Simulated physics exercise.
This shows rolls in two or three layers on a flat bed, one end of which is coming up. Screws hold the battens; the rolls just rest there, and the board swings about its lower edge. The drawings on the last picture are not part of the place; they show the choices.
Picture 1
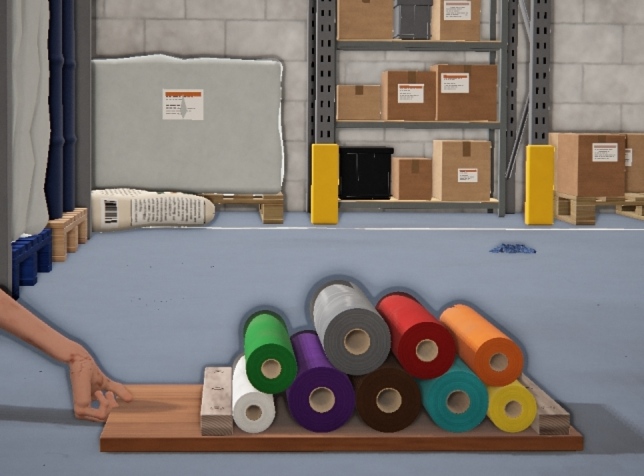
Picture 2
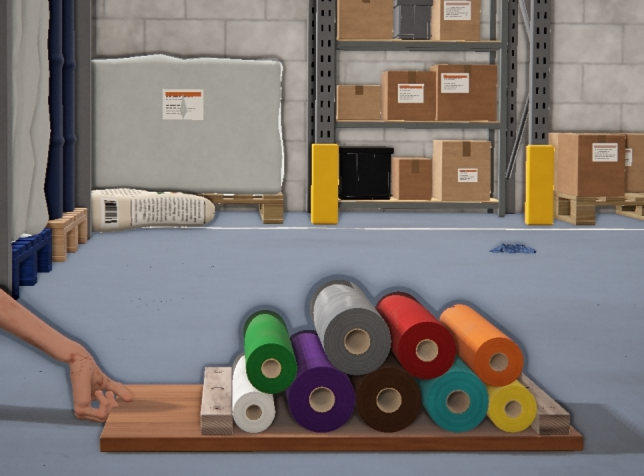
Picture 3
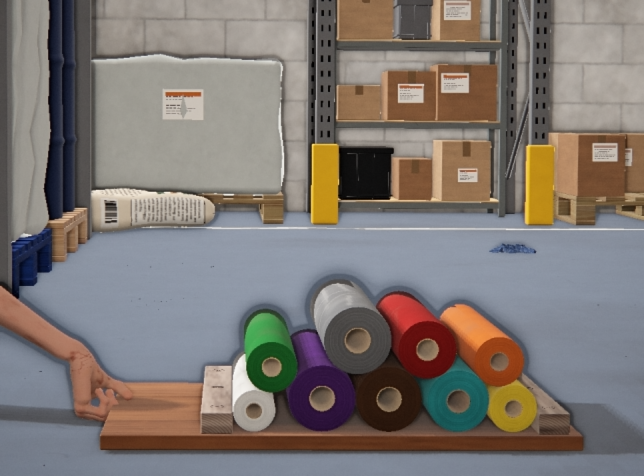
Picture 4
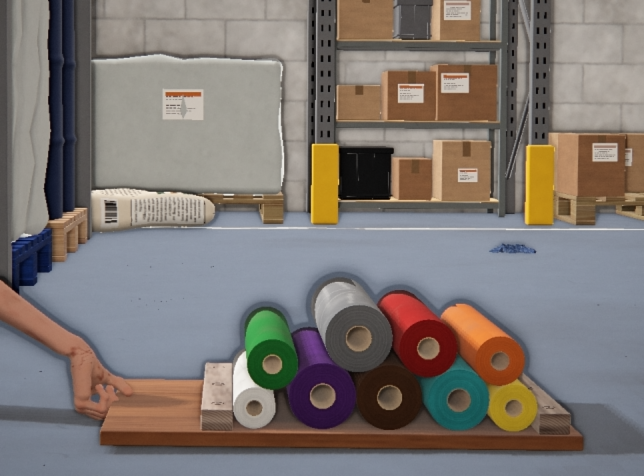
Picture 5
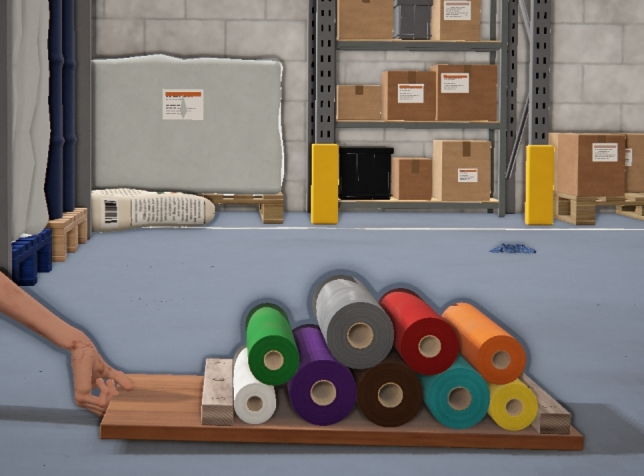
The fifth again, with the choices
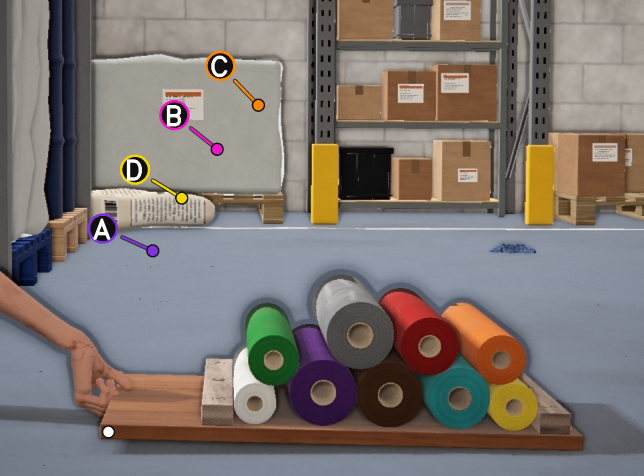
In a warehouse, a hand gripped the left end of a wooden board stacked with colourful rolls and raised it slightly, while the rolls shifted barely at all between the battens.
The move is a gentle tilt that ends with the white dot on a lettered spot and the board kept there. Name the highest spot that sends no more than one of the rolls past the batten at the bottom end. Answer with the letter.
Lift it to A and no more.
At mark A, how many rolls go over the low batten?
It comes to one.
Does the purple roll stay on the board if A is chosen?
Yes, with A.
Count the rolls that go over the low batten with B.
The count is three.
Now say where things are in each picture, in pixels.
The first picture shows purple roll (322, 399); brown roll (389, 400); turquoise roll (458, 402).
The second picture shows turquoise roll (458, 402).
The third picture shows board (334, 404); white roll (254, 411); green roll (271, 367); red roll (427, 349).
The fourth picture shows board (334, 403); white roll (254, 407); purple roll (323, 396).
The fifth picture shows board (334, 399); white roll (255, 403); purple roll (323, 392).
On the marked copy, A at (153, 251); B at (217, 149); C at (259, 105); D at (182, 198); the white dot at (108, 432).
Following A. Soon after the start, board at 15°.
Later, board at 24°.
In the end, board at 24°, one over the low batten (orange).
As for the rest, B three over the low batten (orange, grey, red); C three over the low batten (orange, grey, red); D three over the low batten (orange, grey, red).
